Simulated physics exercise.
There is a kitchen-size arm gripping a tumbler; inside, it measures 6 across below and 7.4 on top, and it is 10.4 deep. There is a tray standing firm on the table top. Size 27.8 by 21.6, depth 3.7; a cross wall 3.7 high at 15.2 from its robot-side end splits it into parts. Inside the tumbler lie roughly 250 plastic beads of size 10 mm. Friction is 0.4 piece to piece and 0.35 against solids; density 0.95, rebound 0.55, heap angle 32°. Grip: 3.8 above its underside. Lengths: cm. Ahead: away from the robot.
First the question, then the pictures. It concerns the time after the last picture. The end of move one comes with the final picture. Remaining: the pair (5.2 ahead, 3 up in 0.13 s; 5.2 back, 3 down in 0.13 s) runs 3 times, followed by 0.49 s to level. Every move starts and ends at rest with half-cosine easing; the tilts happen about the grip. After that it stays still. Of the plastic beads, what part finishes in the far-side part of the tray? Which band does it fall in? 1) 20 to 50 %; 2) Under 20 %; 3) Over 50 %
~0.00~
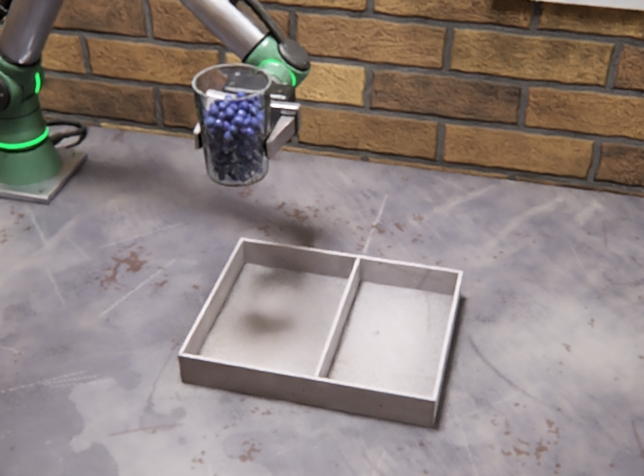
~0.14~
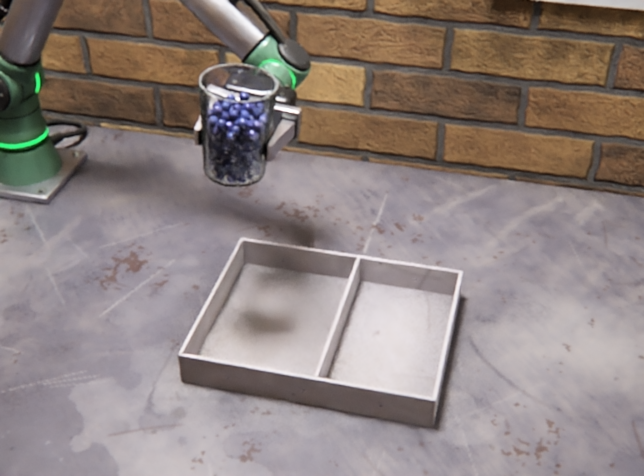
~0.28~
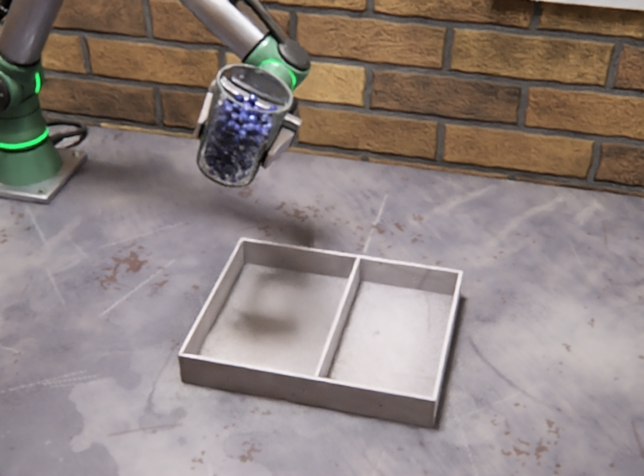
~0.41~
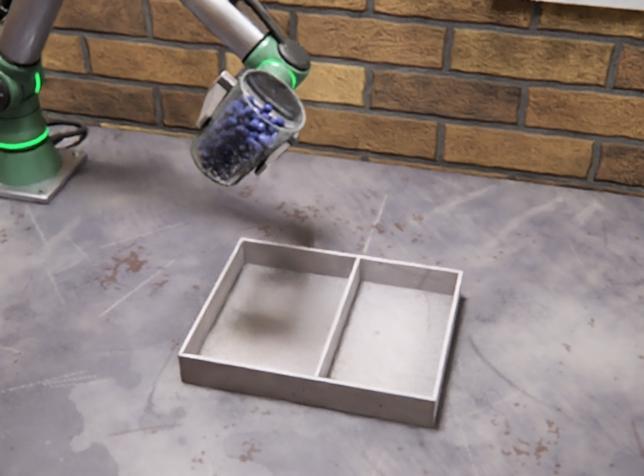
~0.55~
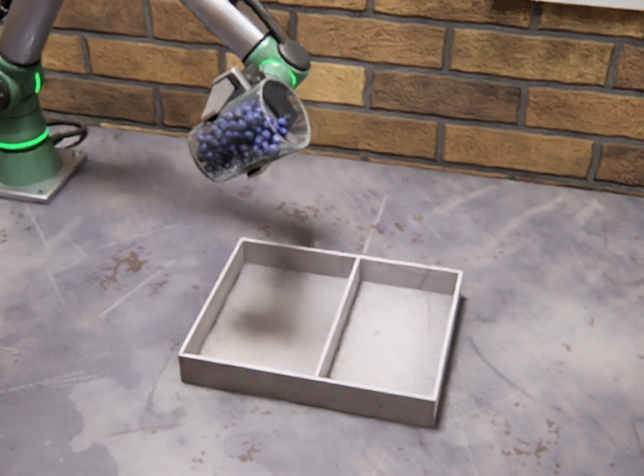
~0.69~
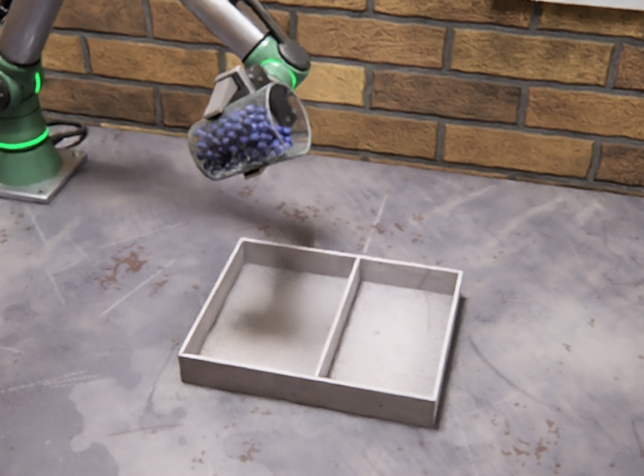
The answer is 1.
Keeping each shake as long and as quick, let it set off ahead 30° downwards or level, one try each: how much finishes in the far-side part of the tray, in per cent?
You'd get some 10 per cent with the first setting and some 25 per cent with the second.
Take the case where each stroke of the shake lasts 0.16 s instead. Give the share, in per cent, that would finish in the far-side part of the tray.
About 25 per cent in that case.
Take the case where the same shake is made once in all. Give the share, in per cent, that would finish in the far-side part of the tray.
Expected share: About 30 %.
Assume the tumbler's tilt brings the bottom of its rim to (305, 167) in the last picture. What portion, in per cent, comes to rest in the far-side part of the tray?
Around 75 in a hundred.
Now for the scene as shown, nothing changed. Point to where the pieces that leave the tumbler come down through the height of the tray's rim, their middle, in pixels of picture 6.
Centre: About (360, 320).
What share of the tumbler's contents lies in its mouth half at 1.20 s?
Mouth half share: Roughly 75 %.
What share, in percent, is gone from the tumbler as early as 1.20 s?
Share gone by then: Close to 50 %.
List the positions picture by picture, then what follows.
The first frame shows tumbler middle at (235, 129), level; upper third of the load around (234, 119), from x 205 to 265, top at y 95; 249 in the tumbler.
The second frame shows tumbler middle at (236, 129), tilted 6° forward; upper third of the load around (235, 118), from x 210 to 265, top at y 95.
The third frame shows tumbler middle at (240, 130), tilted 21° forward; upper third of the load around (239, 119), from x 205 to 275, top at y 100.
The fourth frame shows tumbler middle at (243, 132), tilted 39° forward; upper third of the load around (241, 122), from x 200 to 280, top at y 100.
The fifth frame shows tumbler middle at (246, 135), tilted 54° forward; upper third of the load around (241, 123), from x 200 to 285, top at y 105.
The sixth frame shows tumbler middle at (247, 136), tilted 60° forward; upper third of the load around (242, 126), from x 200 to 290, top at y 110; 249 in the tumbler.
By 1.20 s, tilted 60° forward, highest piece 29 above the table; 123 in the tumbler, 77 in the far-side part, 13 in the robot-side part, 36 in flight or on a rim.
By 1.71 s, tilted 32° forward, highest piece 29 above the table; 94 in the far-side part, 87 in the tumbler, 45 in the robot-side part, 20 on the table or floor, 3 in flight or on a rim.
By 2.16 s, level, highest piece 26 above the table; 93 in the far-side part, 87 in the tumbler, 47 in the robot-side part, 22 on the table or floor.
By 3.21 s, level, highest piece 26 above the table; 93 in the far-side part, 87 in the tumbler, 47 in the robot-side part, 22 on the table or floor.
Final count, 93 in the far-side part, 87 in the tumbler, 47 in the robot-side part, 22 on the table or floor. That is 37 % in the far-side part of the tray.
